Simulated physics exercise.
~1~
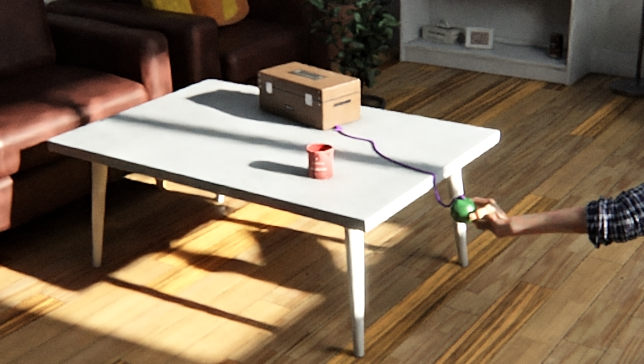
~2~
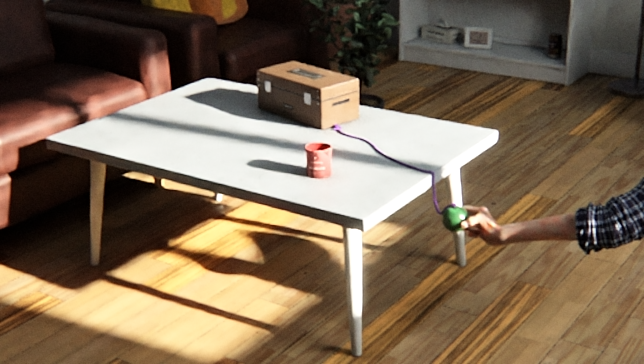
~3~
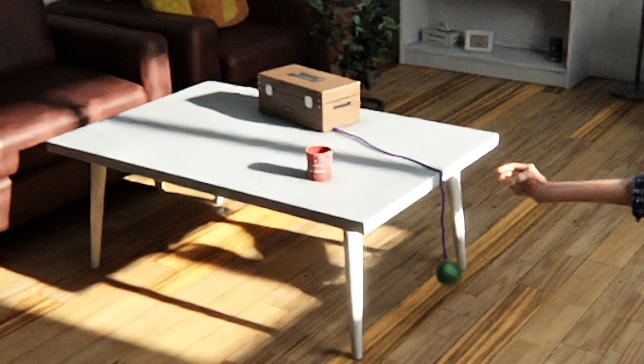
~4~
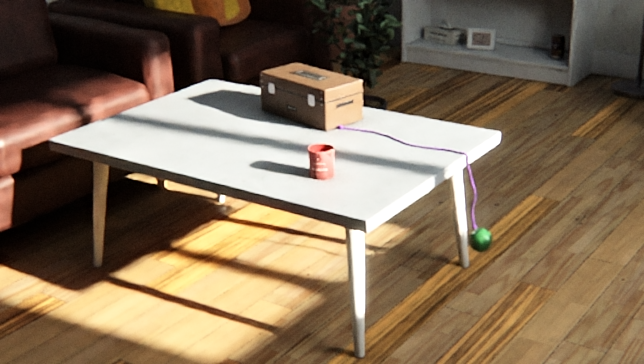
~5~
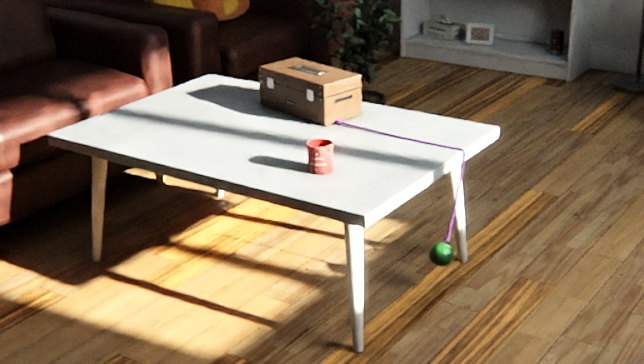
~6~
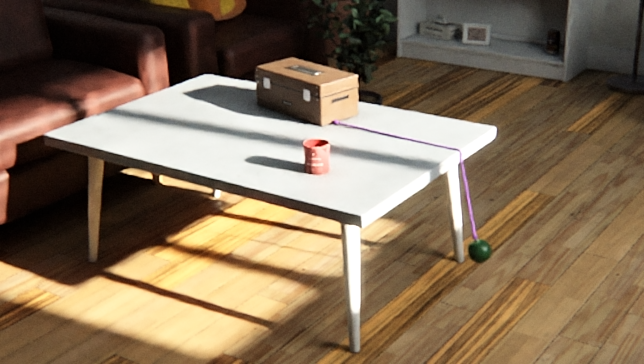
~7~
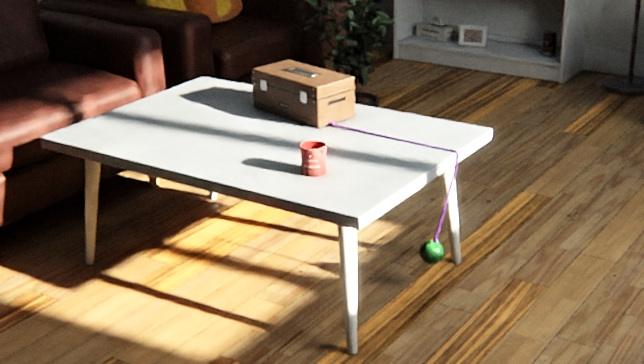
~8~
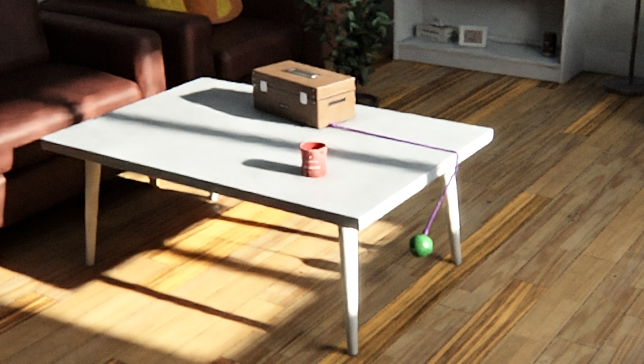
The video shows a hand releasing a green apple tied to a purple shoelace that runs over a white table's edge from a brown toolbox, then drawing back. The apple drops and swings from side to side, still hanging at the end, while the toolbox and red cup stay still.
